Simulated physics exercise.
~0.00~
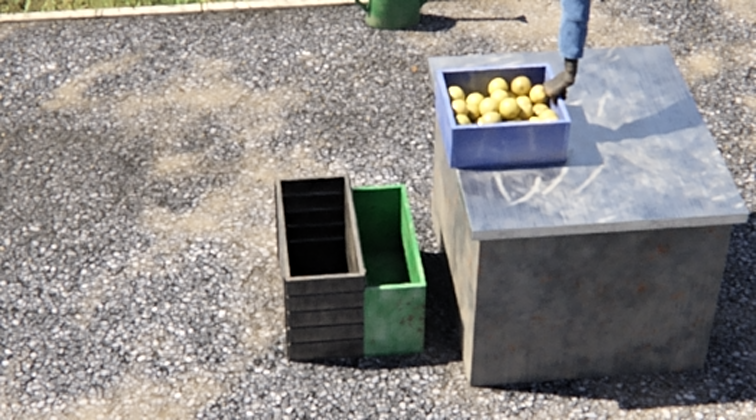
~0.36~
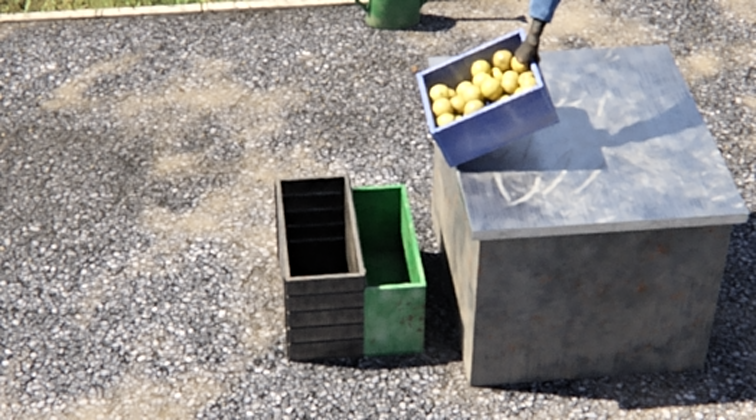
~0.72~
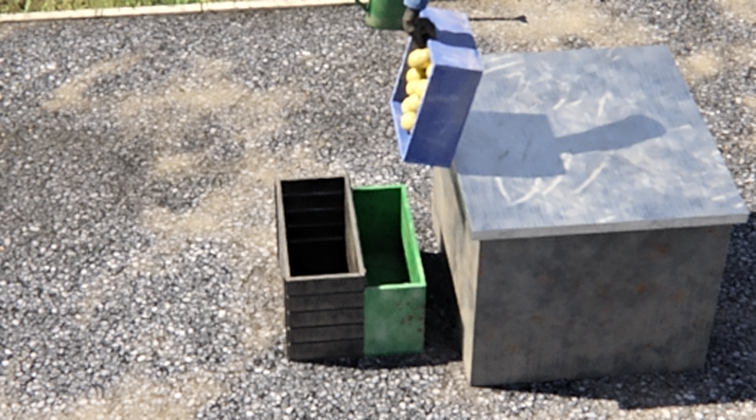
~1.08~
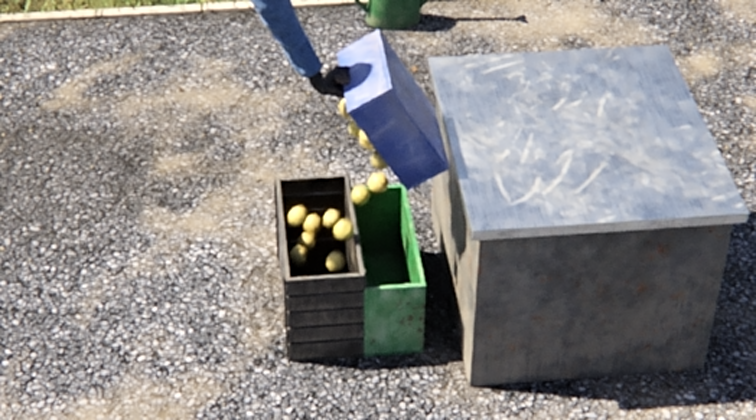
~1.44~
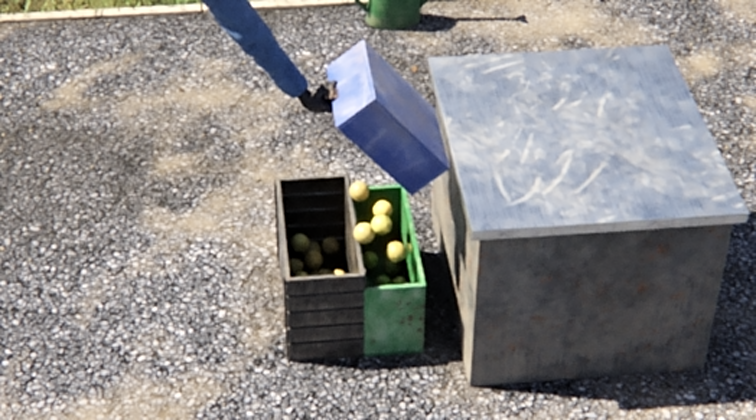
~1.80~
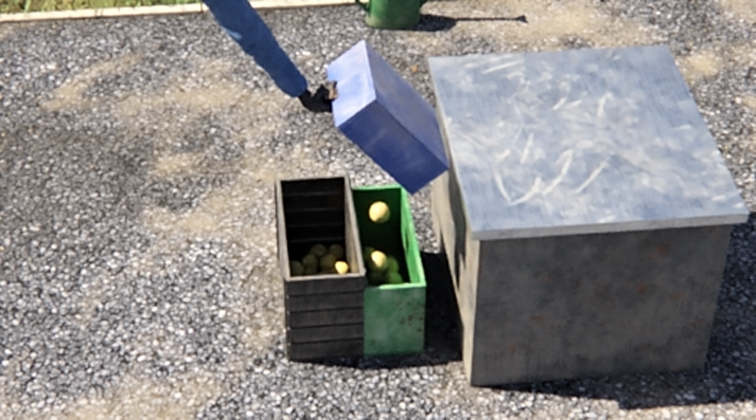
A blue crate of yellow apples was lifted and tipped over the left end of a grey bench by a dark-gloved hand, spilling them first into the black trough, then the green one, until it hung upturned with apples in both.
